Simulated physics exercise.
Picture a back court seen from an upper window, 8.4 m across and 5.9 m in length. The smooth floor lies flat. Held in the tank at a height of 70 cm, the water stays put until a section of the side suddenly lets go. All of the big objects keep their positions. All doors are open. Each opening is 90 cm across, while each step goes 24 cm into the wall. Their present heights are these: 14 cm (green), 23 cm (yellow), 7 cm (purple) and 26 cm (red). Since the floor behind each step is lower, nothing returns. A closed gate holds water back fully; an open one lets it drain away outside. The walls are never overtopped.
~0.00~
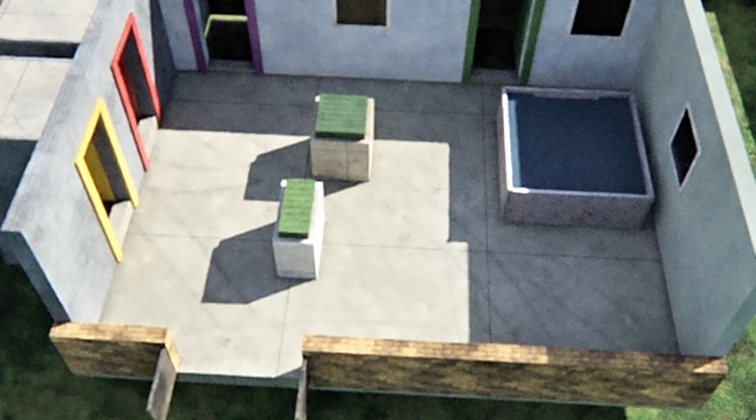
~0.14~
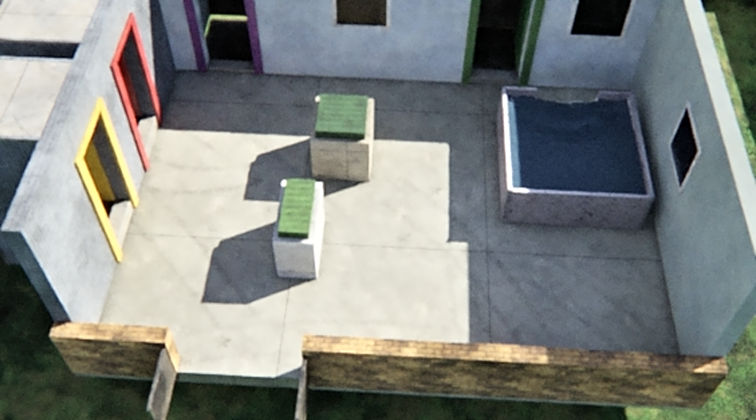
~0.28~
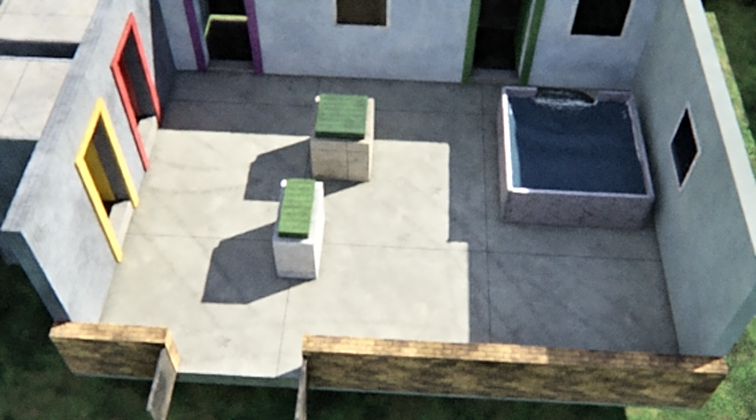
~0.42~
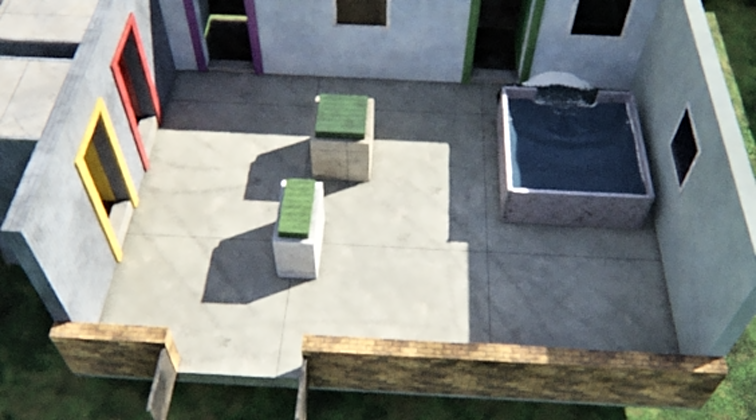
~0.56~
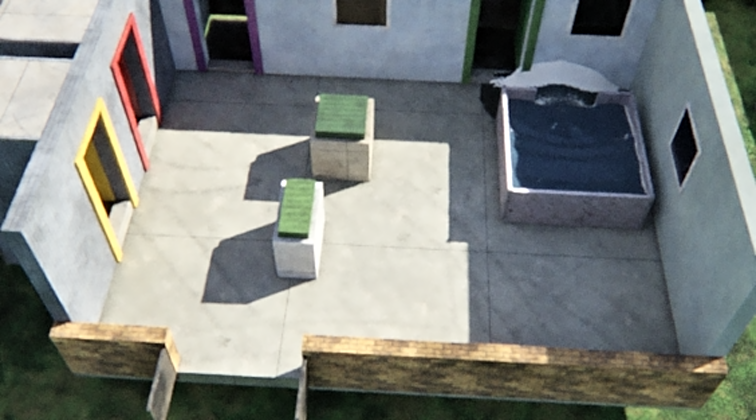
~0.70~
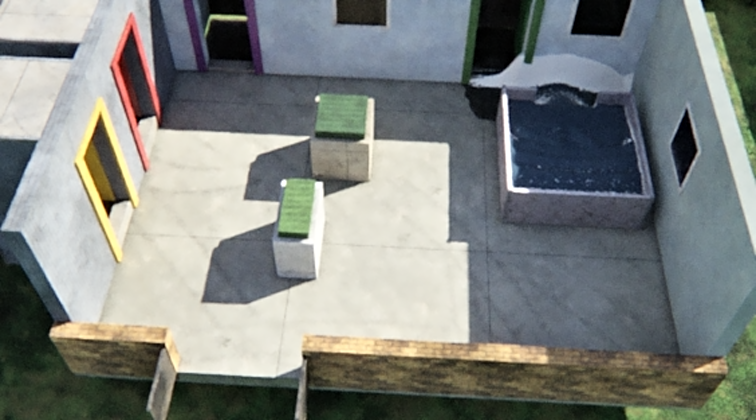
A walled grey court with a large tank of dark water at the right is seen from high above, the view staying still. Red and yellow doorways line the left wall, purple and green ones stand at the back, and two green-topped blocks sit mid-floor. The tank's far rim opens in a gap, its water ripples, and a pale sheet pours out behind, spreading left to the green doorway.
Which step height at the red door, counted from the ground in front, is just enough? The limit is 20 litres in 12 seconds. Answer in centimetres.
A height of roughly 10.5 cm is just enough.
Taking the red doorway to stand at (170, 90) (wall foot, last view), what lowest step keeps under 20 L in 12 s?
Minimum: Close to 15 cm.
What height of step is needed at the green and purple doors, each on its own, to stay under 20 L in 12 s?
You'd want about 22 centimetres at green and about 9.5 centimetres at purple.
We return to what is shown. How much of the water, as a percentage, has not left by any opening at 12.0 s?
Roughly 88 in a hundred.
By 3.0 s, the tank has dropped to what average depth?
The mean depth is roughly 37 cm.
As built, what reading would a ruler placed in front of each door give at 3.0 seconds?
Depths in cm - green: 19, yellow: 0, purple: 3, red: 0.
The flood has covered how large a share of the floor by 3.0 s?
Wet share: Around 40 %.
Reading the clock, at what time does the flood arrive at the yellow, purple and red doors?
Yellow 4.0 s, purple 2.6 s, red 3.2 s.
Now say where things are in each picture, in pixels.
In the first picture, still water, 70 cm deep, in the tank at (573, 142); the red door at (140, 103) is dry.
In the second picture, the front is at a hidden place, 0.3 m from the gap on the far side; 0.3 m2 of floor is wet, 70 cm left at the back.
In the third picture, the front is at a hidden place, 0.8 m from the gap on the far side; 0.9 m2 of floor is wet, 70 cm left at the back.
In the fourth picture, the front is at (509, 85), 1.0 m from the gap on the far side; 1.6 m2 of floor is wet, 70 cm left at the back.
In the fifth picture, the gap is on the far side, the front 1.2 m out at (486, 84); the back of the tank holds 69 cm.
In the sixth picture, the gap is on the far side, the front 1.5 m out at (467, 83); the back of the tank holds 63 cm; 5.7 m in a straight line remain to the red door at (140, 103).
After 1.4 s water covers 10 % of the floor, deepest (60 cm) near (624, 94); it has not reached the red door.
After 3.0 s water covers 40 % of the floor, deepest (38 cm) near (624, 94); it has not reached the red door.
After 12.0 s water covers 100 % of the floor, deepest (13 cm) near (545, 91); 6 cm at the red door, 0 litres in over its 26 cm step.
At the red door as built, the water arrived by 3.2 s and peaked near 14 cm at 4.4 s.
Run again over the same 12 s with other heights there, 44 litres in over 9 cm, 9 litres over 12 cm. The limit of 20 litres is kept from about 10.5 cm up.
